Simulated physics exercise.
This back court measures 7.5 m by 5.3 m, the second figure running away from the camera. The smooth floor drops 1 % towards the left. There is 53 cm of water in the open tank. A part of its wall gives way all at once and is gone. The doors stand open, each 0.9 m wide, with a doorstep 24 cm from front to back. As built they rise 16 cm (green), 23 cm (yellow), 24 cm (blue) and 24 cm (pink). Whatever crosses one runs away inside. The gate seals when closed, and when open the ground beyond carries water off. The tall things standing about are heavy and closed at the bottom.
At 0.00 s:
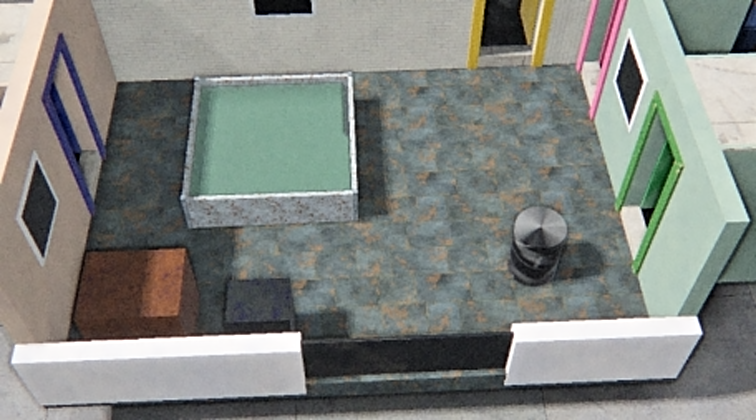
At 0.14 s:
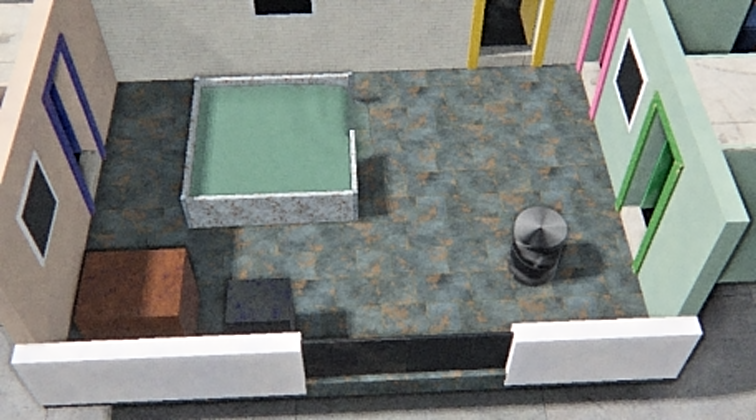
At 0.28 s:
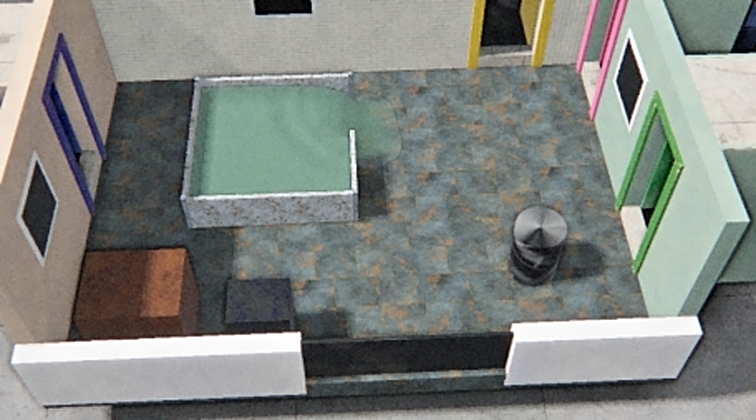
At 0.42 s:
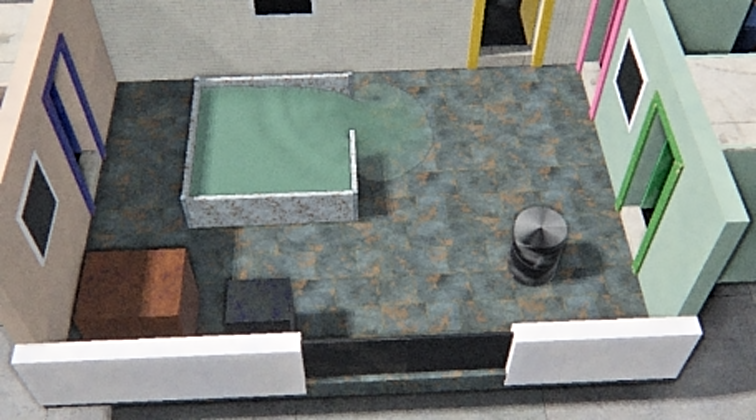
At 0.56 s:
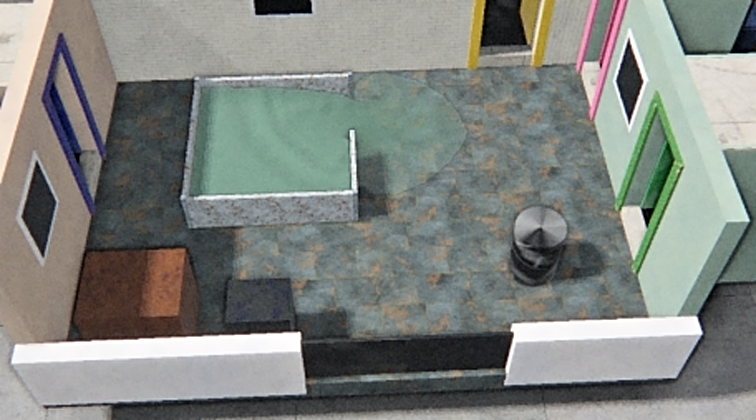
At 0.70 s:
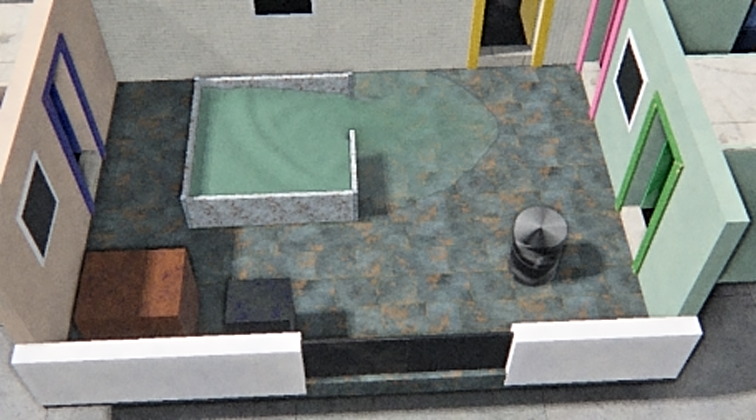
In a walled courtyard with coloured doorways, part of the right side of an open tank of green water vanished, and the water poured through the gap and fanned out rightward across the floor.
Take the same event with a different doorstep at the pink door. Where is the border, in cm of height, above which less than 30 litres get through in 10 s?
Close to 23 cm is just enough.
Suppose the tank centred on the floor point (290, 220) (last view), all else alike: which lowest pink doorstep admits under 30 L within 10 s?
Some 16 cm.
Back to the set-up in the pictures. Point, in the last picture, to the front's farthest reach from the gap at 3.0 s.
At about (643, 325).
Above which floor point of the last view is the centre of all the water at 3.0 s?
At about (377, 147).
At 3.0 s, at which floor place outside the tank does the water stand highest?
At about (577, 82).
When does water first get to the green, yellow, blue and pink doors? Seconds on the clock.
Arrival: Green 2.2 s, yellow 1.2 s, blue 9.0 s, pink 1.3 s.
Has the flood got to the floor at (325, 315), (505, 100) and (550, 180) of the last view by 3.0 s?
In that order: Dry, flooded, under water.
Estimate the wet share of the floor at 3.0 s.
Near 40 per cent is wet.
After 1.4 s water covers 25 % of the floor, deepest (27 cm) near (366, 123); 7 cm at the pink door, 0 litres in over its 24 cm doorstep.
After 3.0 s water covers 40 % of the floor, deepest (30 cm) near (577, 82); 30 cm at the pink door, 16 litres in over its 24 cm doorstep.
After 10.0 s water covers 90 % of the floor, deepest (16 cm) near (307, 328); 7 cm at the pink door, 26 litres in over its 24 cm doorstep.
At the pink door as built, the water arrived by 1.4 s and peaked near 33 cm at 2.4 s.
Run again over the same 10 s with other heights there, 52 litres in over 20.5 cm, 10 litres over 27.5 cm. The limit of 30 litres is kept from about 23 cm up.
